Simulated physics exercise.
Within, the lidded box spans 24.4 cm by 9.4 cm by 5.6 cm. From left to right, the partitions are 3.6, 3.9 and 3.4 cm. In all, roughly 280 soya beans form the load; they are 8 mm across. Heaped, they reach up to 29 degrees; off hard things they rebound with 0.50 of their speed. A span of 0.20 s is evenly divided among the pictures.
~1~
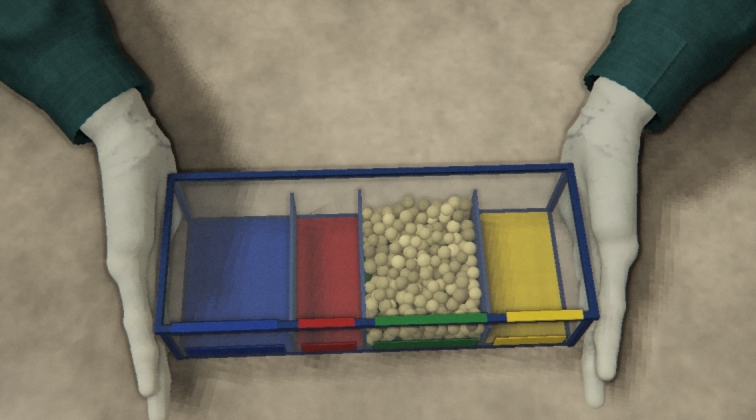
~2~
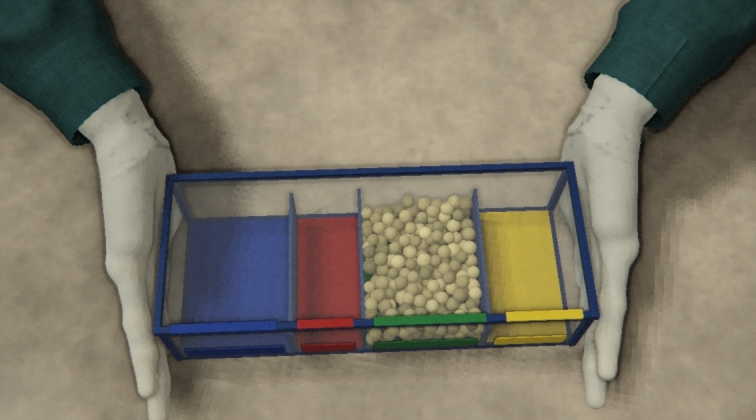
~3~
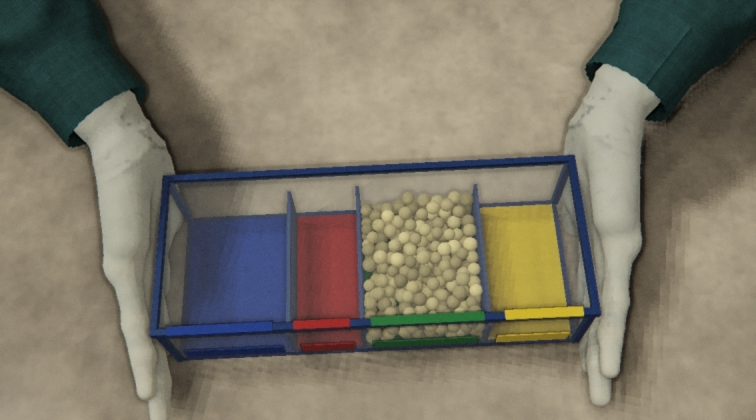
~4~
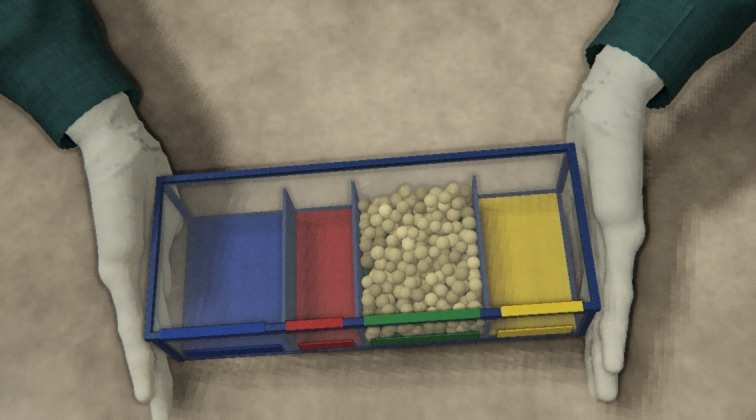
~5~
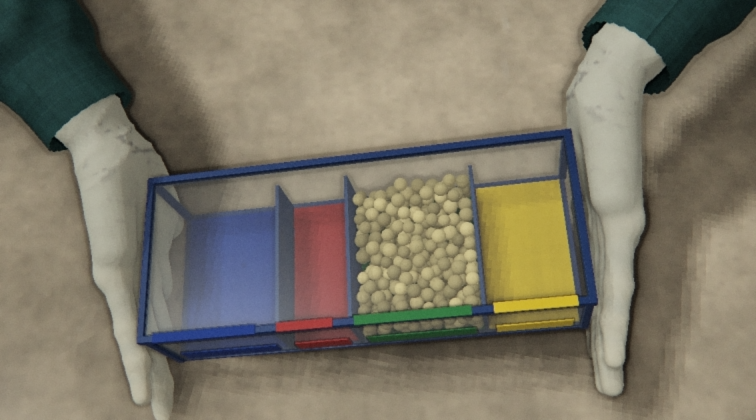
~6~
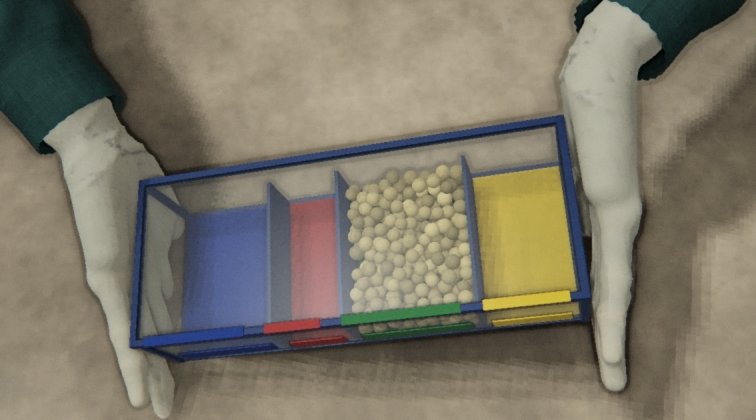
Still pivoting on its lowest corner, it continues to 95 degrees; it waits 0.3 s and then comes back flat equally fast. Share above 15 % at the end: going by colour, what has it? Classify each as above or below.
Classification: Red compartment below, blue compartment above, green compartment above, yellow compartment below.
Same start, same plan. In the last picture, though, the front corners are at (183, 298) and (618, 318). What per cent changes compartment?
Then about 80 per cent.
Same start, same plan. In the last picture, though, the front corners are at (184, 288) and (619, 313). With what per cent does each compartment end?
Red 0 %, blue 0 %, green 15 %, yellow 85 %.
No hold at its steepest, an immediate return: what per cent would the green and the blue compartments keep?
Green 80; blue 15.
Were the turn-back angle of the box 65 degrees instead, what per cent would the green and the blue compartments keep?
Result - green 85 percent, blue 5 percent.
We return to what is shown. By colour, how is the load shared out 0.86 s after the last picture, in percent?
It splits as red 0, blue 15, green 80 and yellow 0 percent.
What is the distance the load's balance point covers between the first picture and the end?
Roughly 3.5 cm.
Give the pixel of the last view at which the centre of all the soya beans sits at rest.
Somewhere around (394, 296) in the final frame.
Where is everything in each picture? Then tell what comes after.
The first picture shows box tilt 0 degrees, front corners at (163, 327) and (591, 313); green 100 %.
The second picture shows box tilt 1 degrees, front corners at (161, 328) and (591, 312).
The third picture shows box tilt 3 degrees, front corners at (158, 330) and (592, 309), lowest corner left front.
The fourth picture shows box tilt 7 degrees, front corners at (152, 333) and (592, 304), lowest corner left front.
The fifth picture shows box tilt 12 degrees, front corners at (145, 337) and (589, 297), lowest corner left front.
The sixth picture shows box tilt 16 degrees, front corners at (138, 341) and (582, 292), lowest corner left front; green 100 %.
Then, 0.86 s after the last picture, tilt 95 degrees; blue 15 %, green 80 %.
Then, 1.44 s after the last picture, tilt 51 degrees; blue 20 %, green 80 %.
Then, 2.07 s after the last picture, tilt 0 degrees; red 5 %, blue 20 %, green 75 %.
In the end, red 5 %, blue 20 %, green 75 %, yellow 0 %.
